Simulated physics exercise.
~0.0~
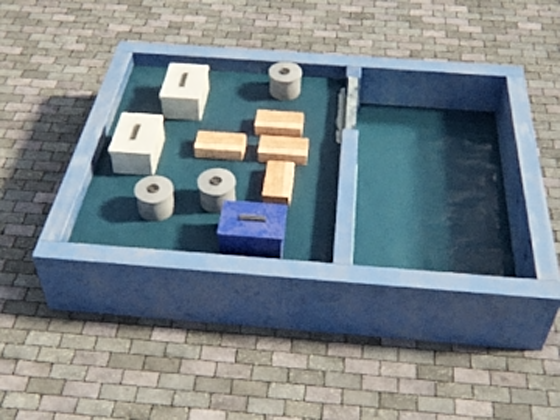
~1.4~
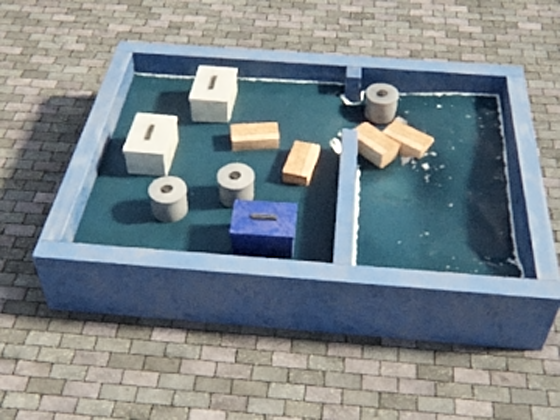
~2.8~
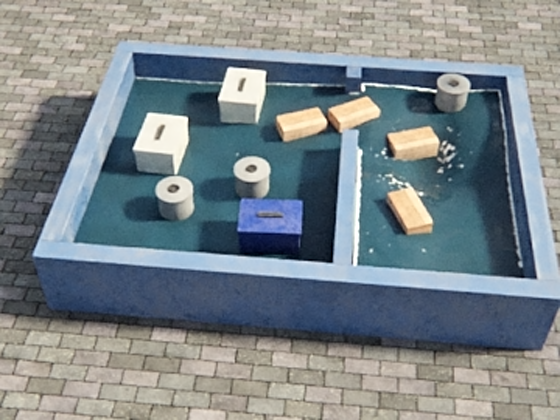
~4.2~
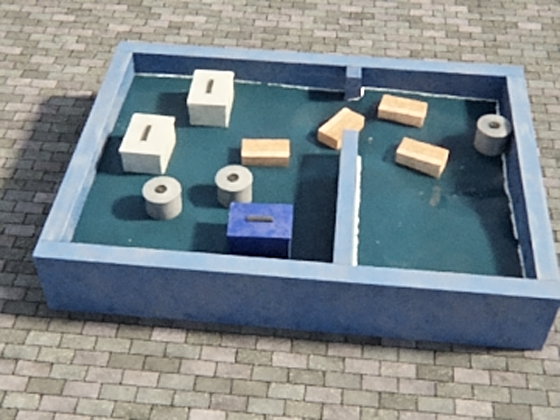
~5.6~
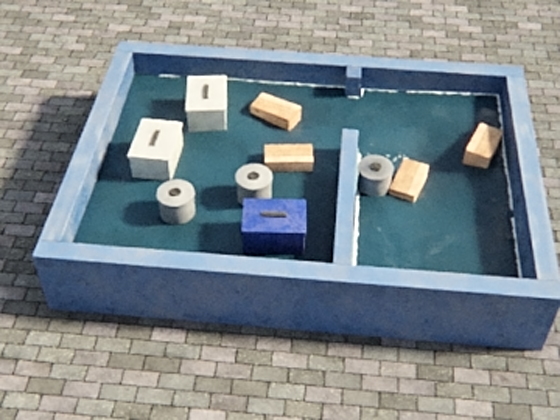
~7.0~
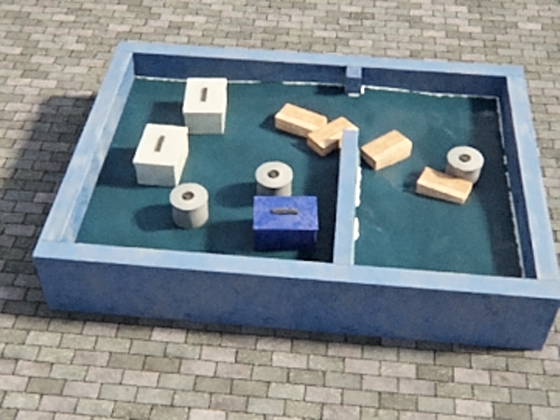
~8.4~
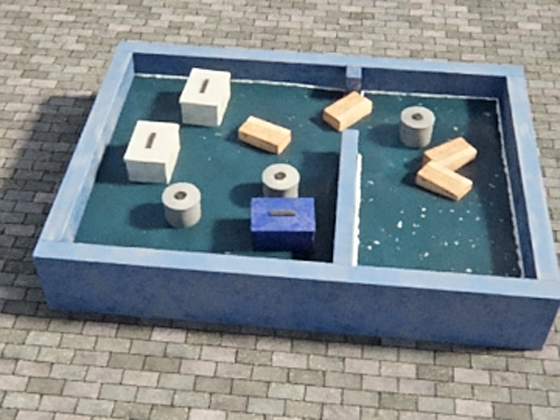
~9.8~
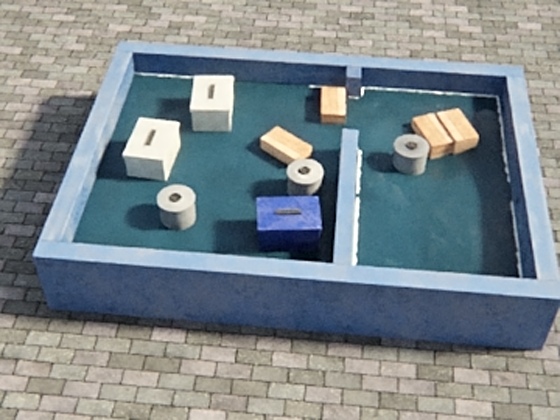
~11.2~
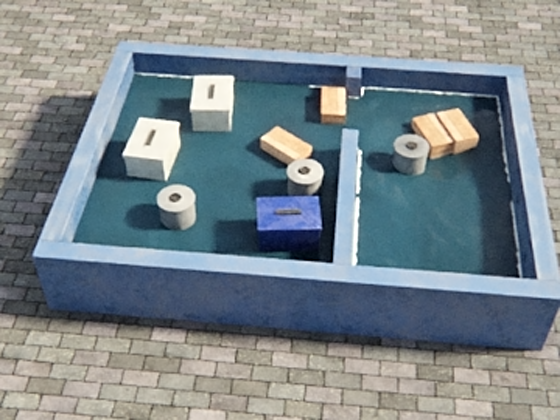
Water surged through the gap in a blue tank's divider, carrying two wooden blocks and a gray round tub into the right side, where they swirled about before everything settled, with the dark blue box still left of the divider.
